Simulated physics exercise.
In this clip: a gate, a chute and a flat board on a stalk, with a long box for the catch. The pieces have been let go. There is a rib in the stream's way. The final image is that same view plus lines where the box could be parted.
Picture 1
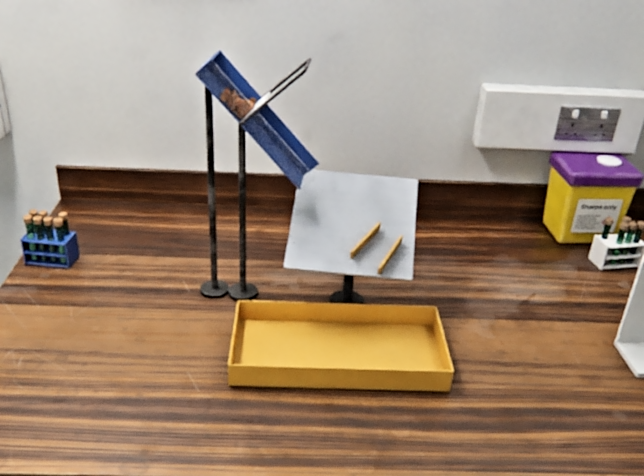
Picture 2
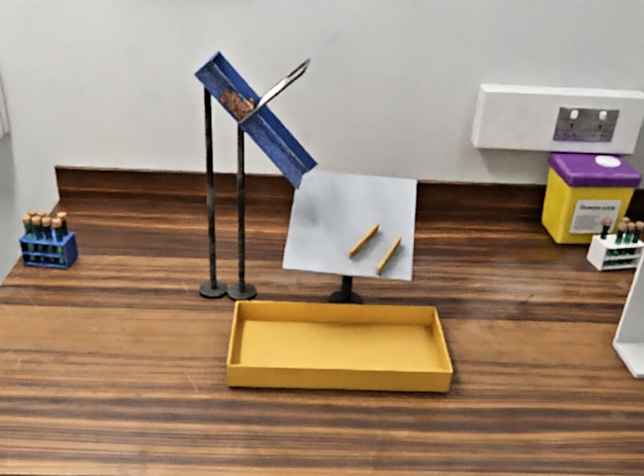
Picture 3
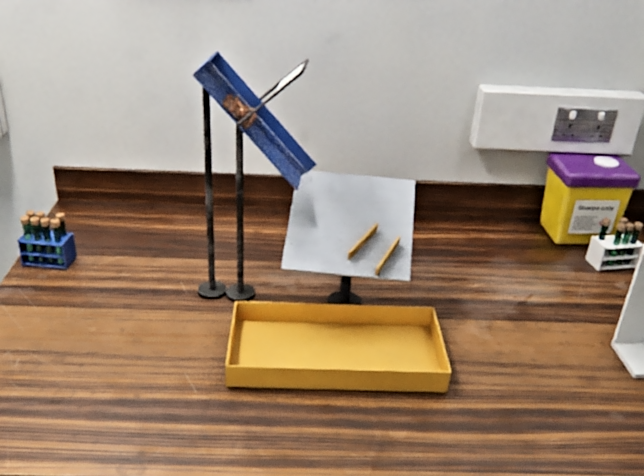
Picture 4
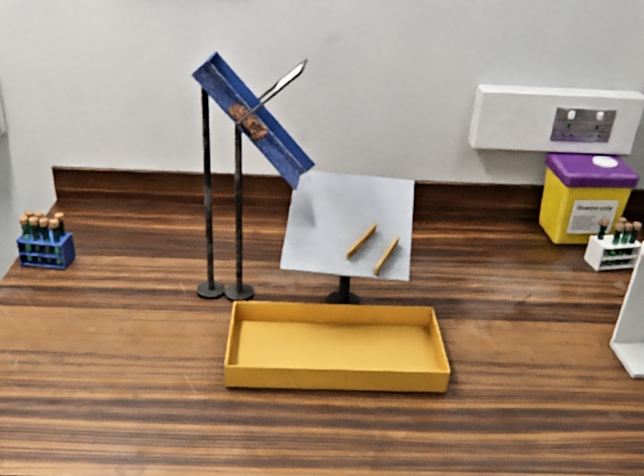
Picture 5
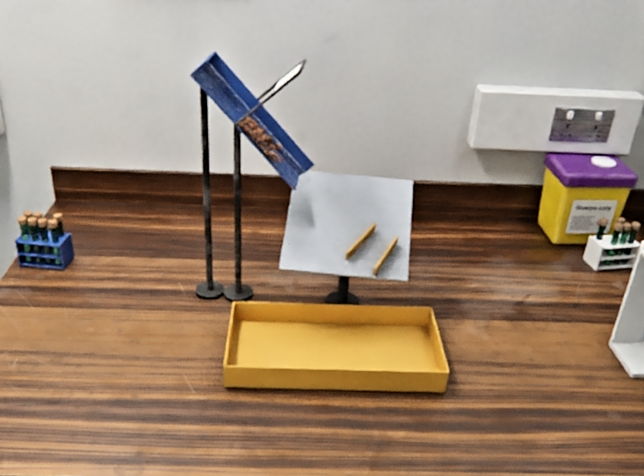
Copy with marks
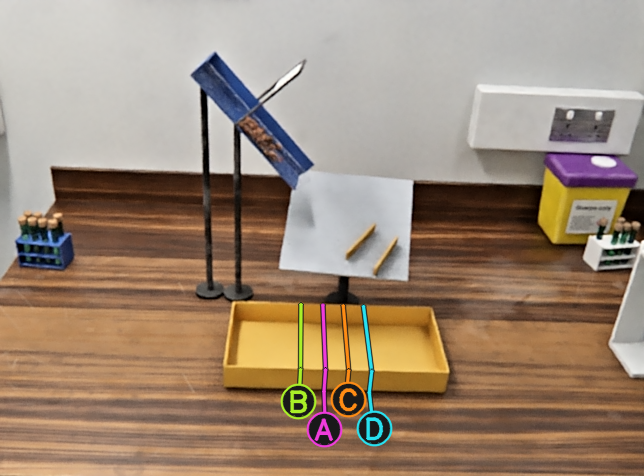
The clip opens on a sloping blue chute holding a clump of small brown pieces behind a thin gate, above a tilted white board with two yellow ribs and an empty yellow box. The gate shifts slightly, then the pieces slide down the chute past it, spreading into a longer streak still inside the chute.
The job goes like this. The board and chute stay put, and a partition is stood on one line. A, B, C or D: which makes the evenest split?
A is best.
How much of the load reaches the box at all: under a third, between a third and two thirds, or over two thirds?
About that: Over two thirds.
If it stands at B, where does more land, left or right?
The right side.
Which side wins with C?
More lands on the left.
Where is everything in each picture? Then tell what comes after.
In the first frame, load behind the gate near (239, 107), bits of dog kibble; lip of the chute near (302, 182), sloping fairly steeply.
In the second frame, middle of the board near (352, 222), tilted fairly steeply; middle of its low edge near (346, 274); of its high edge near (358, 174).
In the third frame, front corners of the box near (226, 366) and (450, 372), empty; front of the load near (248, 125).
In the fourth frame, middle of the load near (249, 124); its front near (265, 134), close to a quarter of the way to the lip; rib from (398, 236) to (376, 269); rib from (376, 223) to (348, 253).
In the fifth frame, middle of the load near (259, 134); its front near (280, 160), close to two thirds of the way to the lip.
On the marked copy, line A crosses the front rim at (325, 369); line B crosses the front rim at (300, 368); line C crosses the front rim at (348, 369); line D crosses the front rim at (371, 370).
Choosing A, of what is caught, close to half on the left of the divider, close to half on the right.
Choosing B, of what is caught, a small share on the left of the divider, all but a few on the right.
Choosing C, of what is caught, the whole lot on the left of the divider, none at all on the right.
Choosing D, of what is caught, the whole lot on the left of the divider, none at all on the right.
